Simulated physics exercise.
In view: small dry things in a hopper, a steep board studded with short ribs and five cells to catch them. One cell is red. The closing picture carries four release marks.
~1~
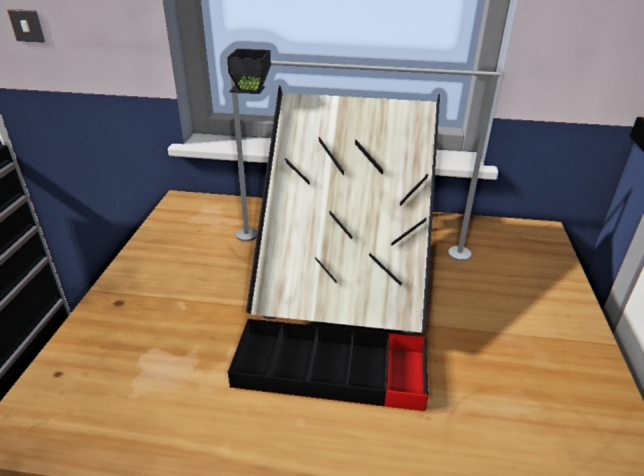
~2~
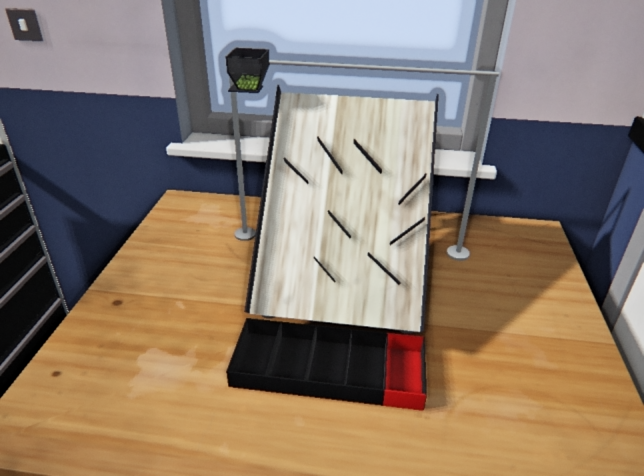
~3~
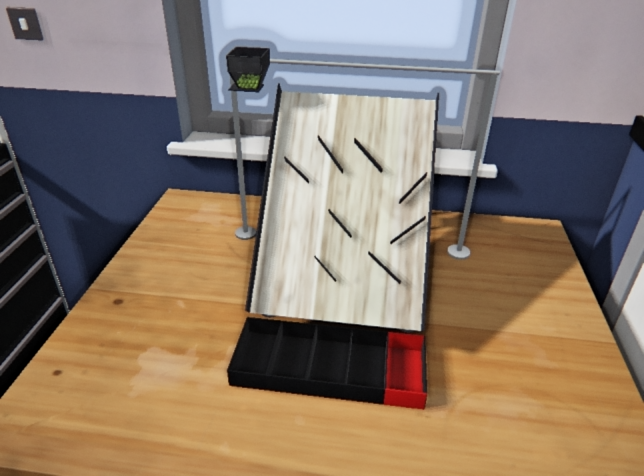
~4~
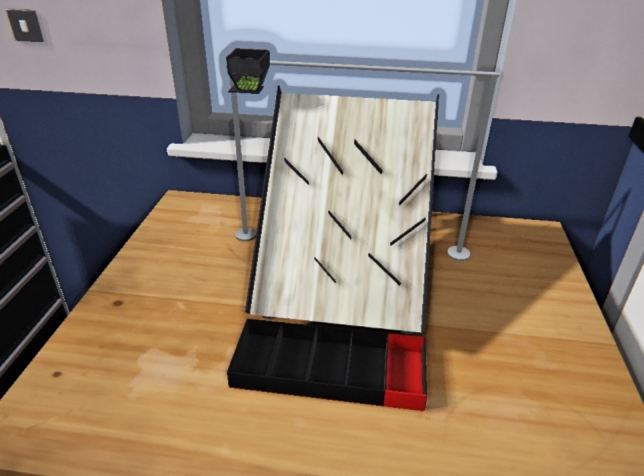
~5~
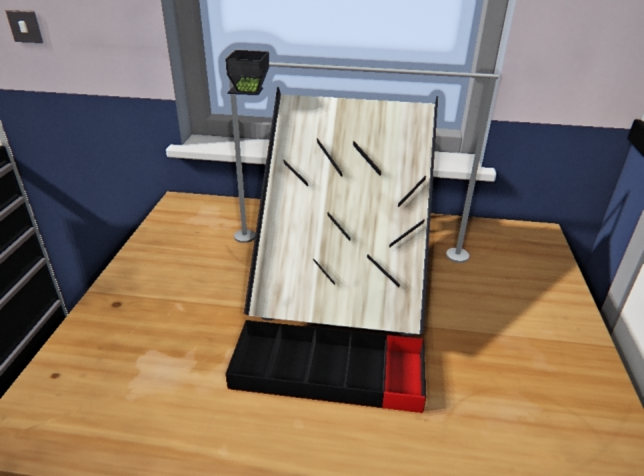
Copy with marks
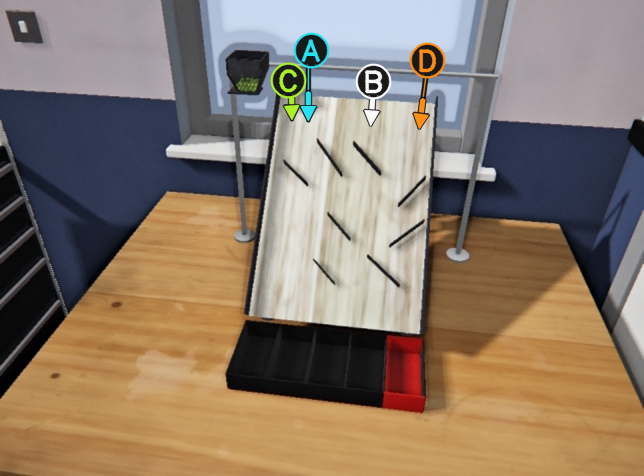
A steep ribbed board stands above black and red cells while nothing noticeably moves.
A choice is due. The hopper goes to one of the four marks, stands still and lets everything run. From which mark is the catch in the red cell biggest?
B.
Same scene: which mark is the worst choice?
The answer is C.
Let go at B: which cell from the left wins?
The fifth from the left.
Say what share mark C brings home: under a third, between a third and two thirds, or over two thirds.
Under a third.
On the marked copy, mark A meets the board at (308, 115); mark B meets the board at (371, 120); mark C meets the board at (291, 114); mark D meets the board at (419, 123).
If A is chosen, about a quarter in the red cell, about two thirds in other cells, a small part outside the box.
If B is chosen, about two thirds in the red cell, about a quarter in other cells.
If C is chosen, a small part in the red cell, most in other cells, a small part outside the box.
If D is chosen, about a third in the red cell, about half in other cells, a small part held on the board, a small part outside the box.
